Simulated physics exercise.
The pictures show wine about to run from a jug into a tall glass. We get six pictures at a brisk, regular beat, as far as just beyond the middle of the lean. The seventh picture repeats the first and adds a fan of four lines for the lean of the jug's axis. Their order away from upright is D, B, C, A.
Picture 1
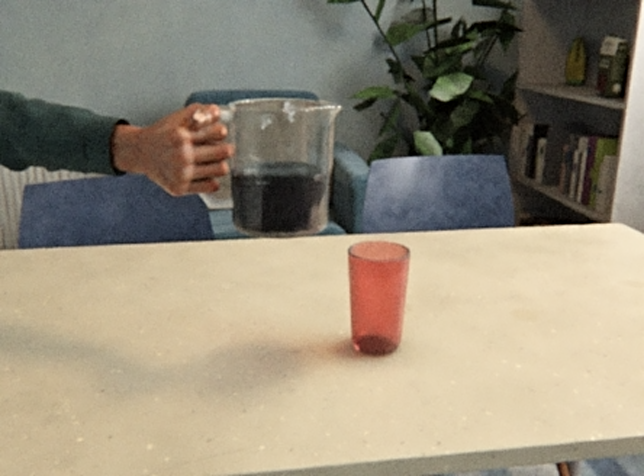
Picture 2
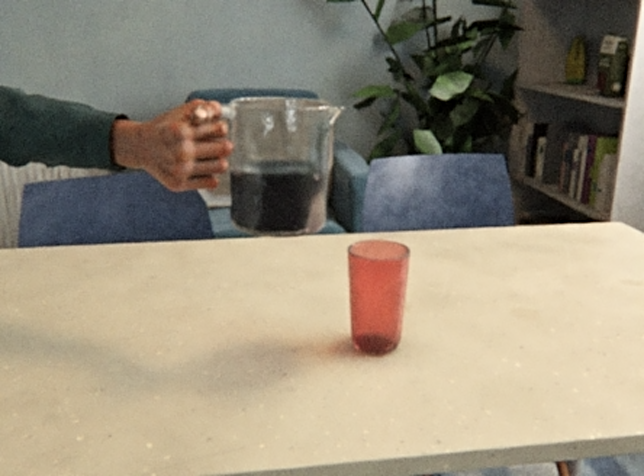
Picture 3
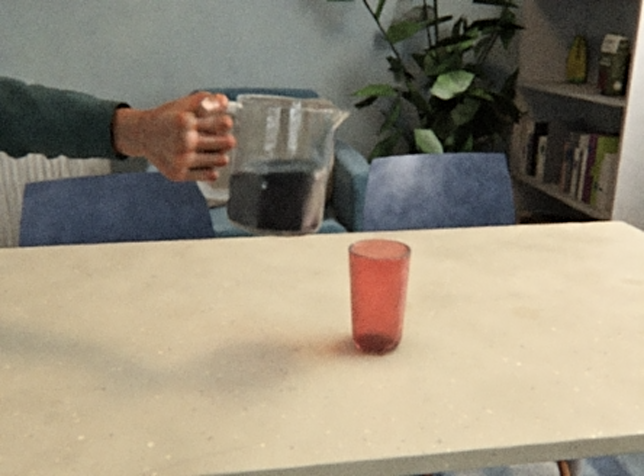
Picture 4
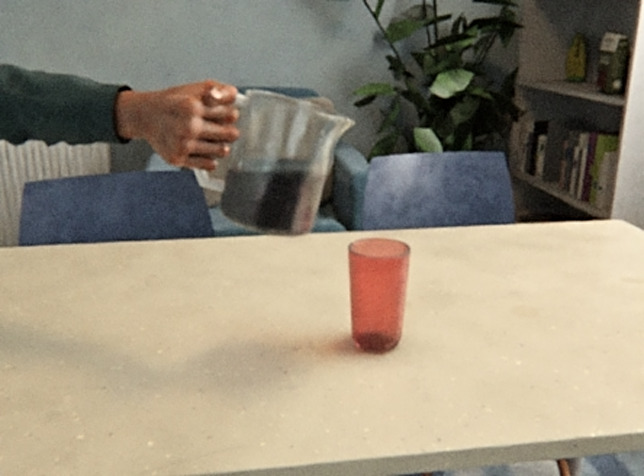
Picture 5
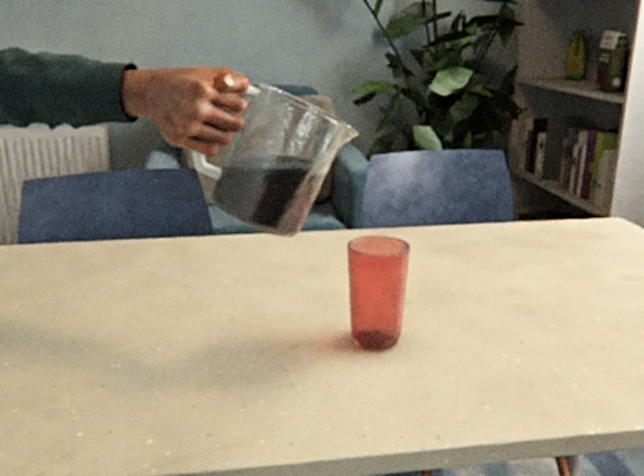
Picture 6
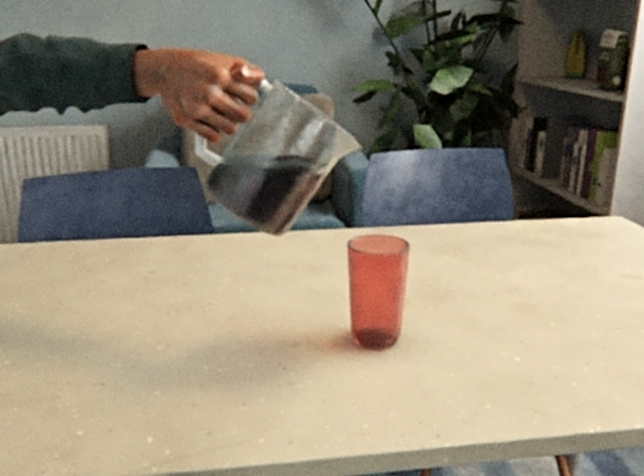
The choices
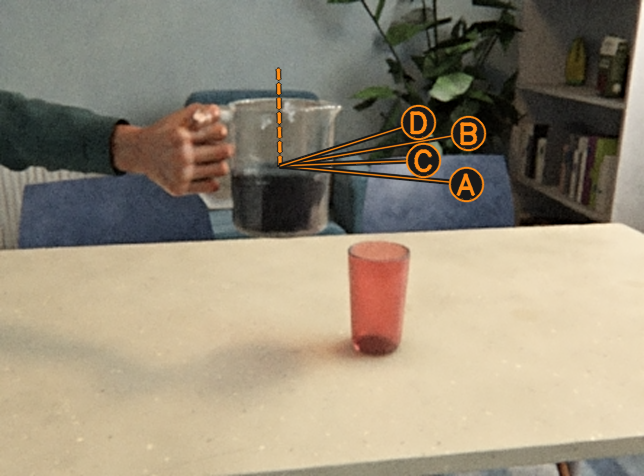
A hand holding a glass jug of dark liquid tilts it rightward near a red glass.
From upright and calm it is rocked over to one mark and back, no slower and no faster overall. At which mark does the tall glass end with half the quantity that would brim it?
Line D.
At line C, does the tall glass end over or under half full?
Over.
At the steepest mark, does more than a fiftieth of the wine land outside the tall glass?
Yes.
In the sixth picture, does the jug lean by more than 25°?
Yes, it does.
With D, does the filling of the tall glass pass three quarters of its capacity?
No.
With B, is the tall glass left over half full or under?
Over.
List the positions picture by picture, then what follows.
Upright, lip at (341, 106); rim of the tall glass round (379, 250); nothing has left yet, in the first picture.
Upright, lip at (343, 107); nothing has left yet, in the second picture.
Tipped about 7°, lip at (348, 113); nothing has left yet, in the third picture.
Tipped about 15°, lip at (354, 121); nothing has left yet, in the fourth picture.
Tipped about 25°, lip at (358, 133); nothing has left yet, in the fifth picture.
Tipped about 36°, lip at (361, 146); nothing has left yet, in the sixth picture.
On the marked copy, A at (449, 182); B at (451, 136); C at (406, 161); D at (402, 127).
Choosing A, the tall glass is filled to the brim; 21 % of the wine is spilt.
Choosing B, the tall glass ends with about 80 % of what it can hold; 4 % of the wine is spilt.
Choosing C, the tall glass ends with about 90 % of what it can hold; 14 % of the wine is spilt.
Choosing D, the tall glass ends with about 56 % of what it can hold.
